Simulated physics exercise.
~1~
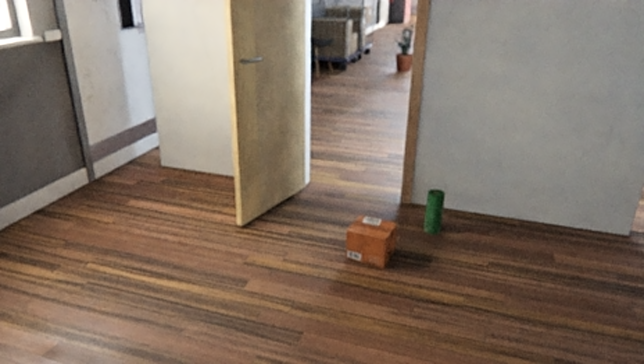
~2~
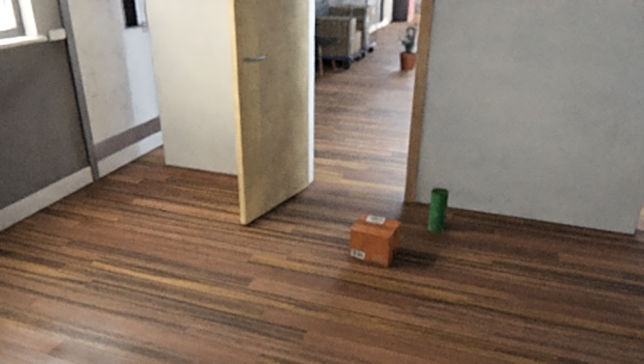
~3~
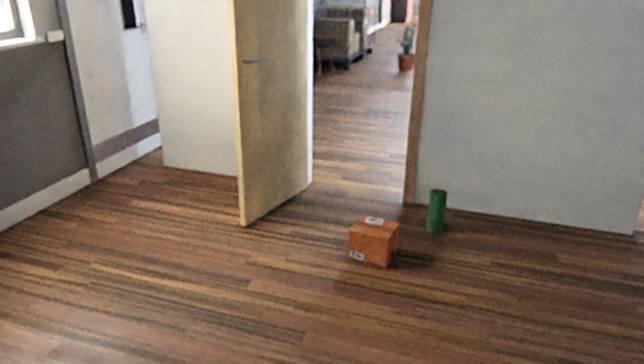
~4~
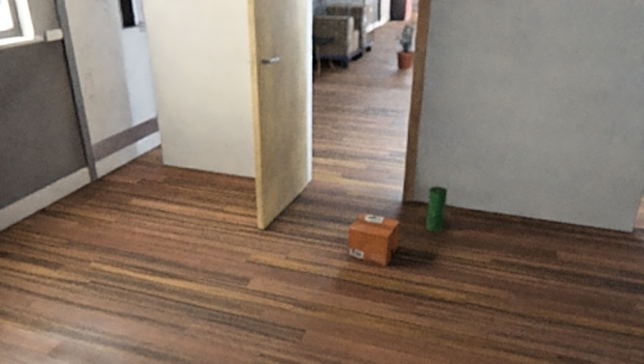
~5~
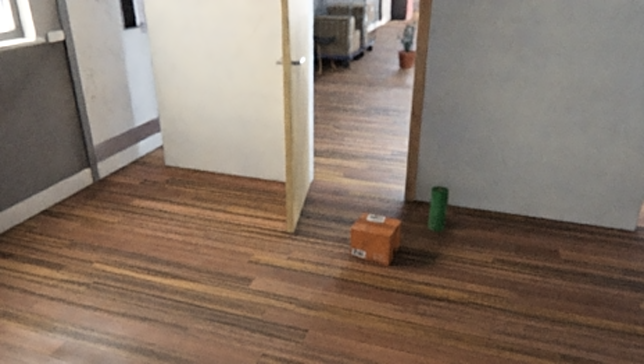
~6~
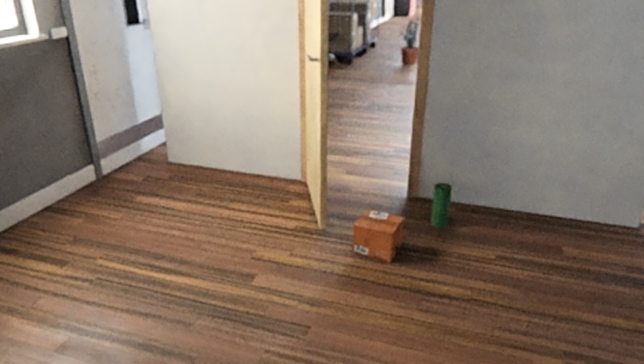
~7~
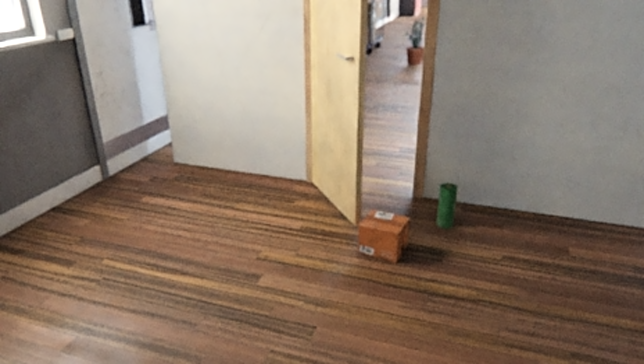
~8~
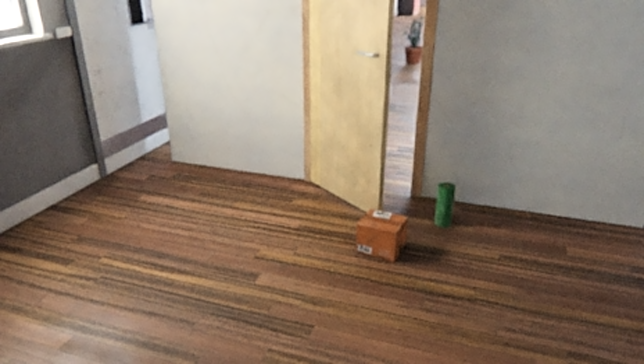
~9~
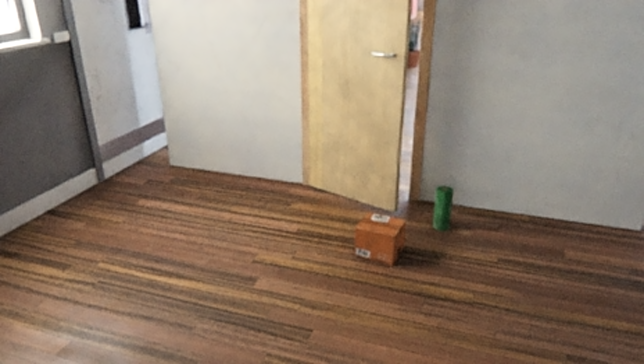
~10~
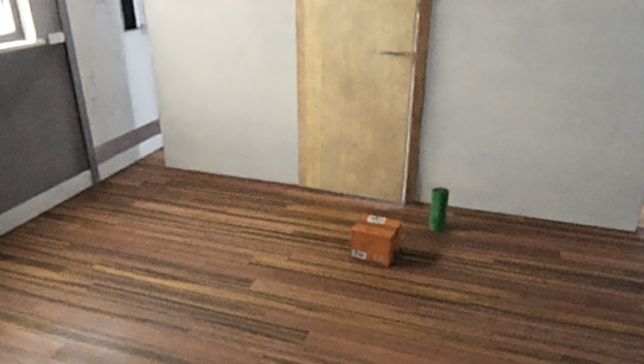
Wooden door swinging steadily shut into its frame, clearing an orange parcel and a green roll that stay still on the floor.
